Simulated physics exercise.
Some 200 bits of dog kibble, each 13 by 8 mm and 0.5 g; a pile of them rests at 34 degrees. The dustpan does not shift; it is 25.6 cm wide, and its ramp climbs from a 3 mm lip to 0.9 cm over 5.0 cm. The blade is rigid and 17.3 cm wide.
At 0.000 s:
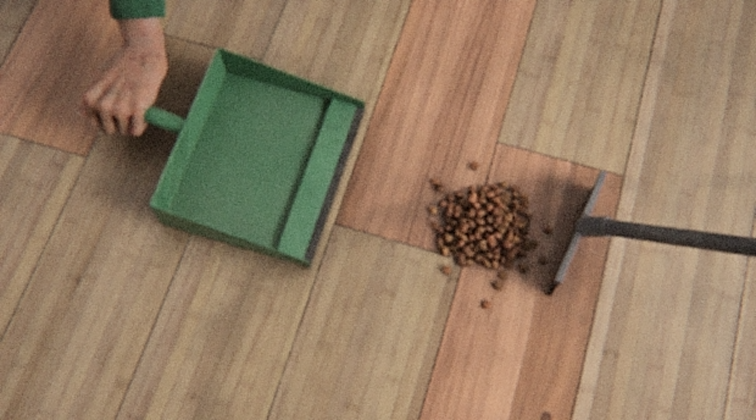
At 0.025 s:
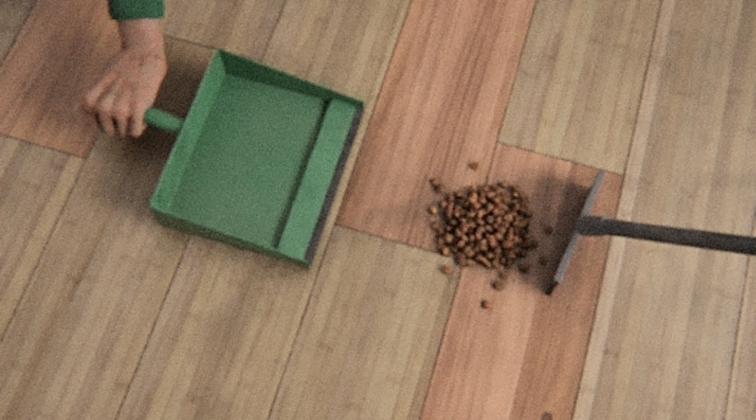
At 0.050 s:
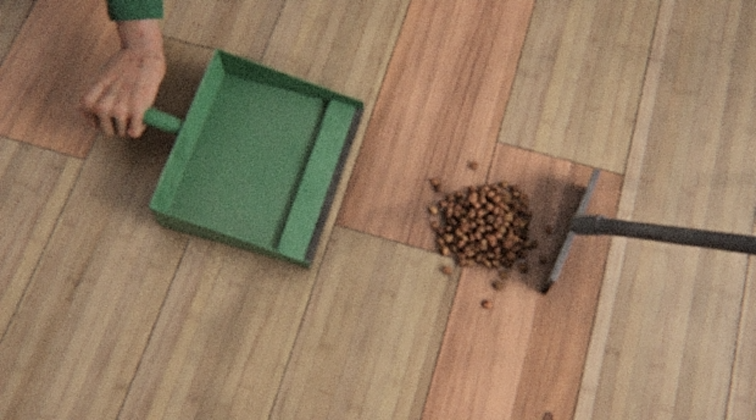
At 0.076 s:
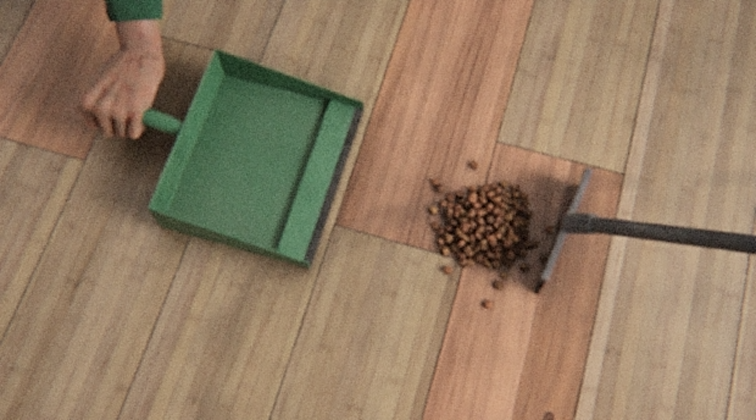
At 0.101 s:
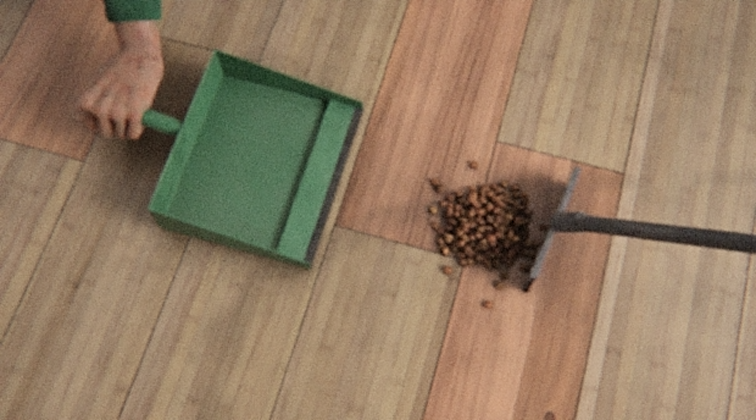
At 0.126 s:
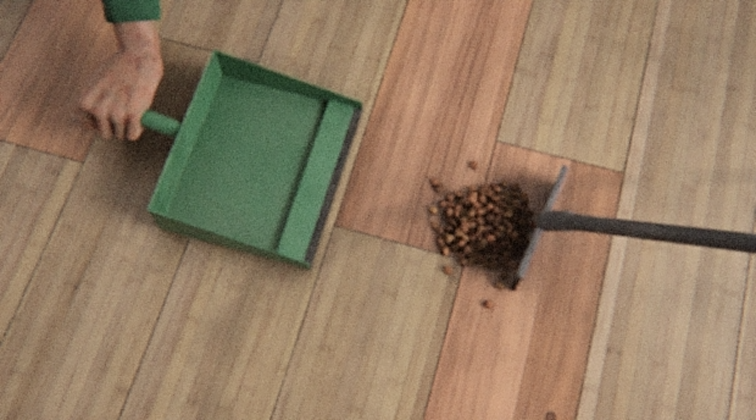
A dark-handled blade slides left into a pile of brown kibble beside a hand-held green dustpan.
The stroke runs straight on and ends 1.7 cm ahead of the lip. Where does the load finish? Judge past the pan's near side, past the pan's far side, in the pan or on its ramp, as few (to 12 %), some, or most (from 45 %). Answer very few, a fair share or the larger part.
Near side: Very few, far side: Very few, pan: A fair share.
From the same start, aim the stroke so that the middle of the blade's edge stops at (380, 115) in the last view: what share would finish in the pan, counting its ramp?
Some 30 per cent.
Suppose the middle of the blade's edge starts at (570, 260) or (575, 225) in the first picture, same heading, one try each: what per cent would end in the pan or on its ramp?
About 25 and 40 per cent.
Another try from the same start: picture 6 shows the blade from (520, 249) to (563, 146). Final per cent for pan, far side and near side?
Pan 20, far 20, near 0.
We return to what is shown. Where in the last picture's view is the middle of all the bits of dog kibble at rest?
Around (338, 198).
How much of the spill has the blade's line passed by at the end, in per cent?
Some 20 per cent.
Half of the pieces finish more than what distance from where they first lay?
Some 22 cm.
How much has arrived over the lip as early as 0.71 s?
About 35 per cent by then.
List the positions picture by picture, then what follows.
The first picture shows blade from (558, 281) to (602, 177), moved 0.0 cm, 0 of the pieces shifted so far; middle of the pieces at (486, 225); pan at (253, 162).
The second picture shows blade from (556, 281) to (600, 176), moved 0.2 cm, 0 of the pieces shifted so far; middle of the pieces at (486, 225).
The third picture shows blade from (552, 280) to (595, 176), moved 0.9 cm, 0 of the pieces shifted so far; middle of the pieces at (486, 225).
The fourth picture shows blade from (544, 279) to (587, 174), moved 2.0 cm, 0 of the pieces shifted so far; middle of the pieces at (486, 225).
The fifth picture shows blade from (533, 278) to (576, 173), moved 3.5 cm, 2 of the pieces shifted so far; middle of the pieces at (486, 225).
The sixth picture shows blade from (520, 277) to (564, 171), moved 5.2 cm, 21 of the pieces shifted so far; middle of the pieces at (486, 225); pan at (251, 164). Its pace works out near 0.68 m/s, heading 11 degrees towards the viewer's side.
After 0.32 s, middle of the blade 16 cm from the lip; 0 % over the lip, far side 0 %, near side 0 %.
After 0.45 s, middle of the blade 7 cm from the lip; 0 % over the lip, far side 0 %, near side 0 %.
After 0.71 s, middle of the blade 3 cm from the lip; 35 % over the lip, far side 0 %, near side 5 %.
By 1.2 s all is still; near side 5 %, far side 0 %, pan 35 %, in front of the lip or behind the blade 60 %.
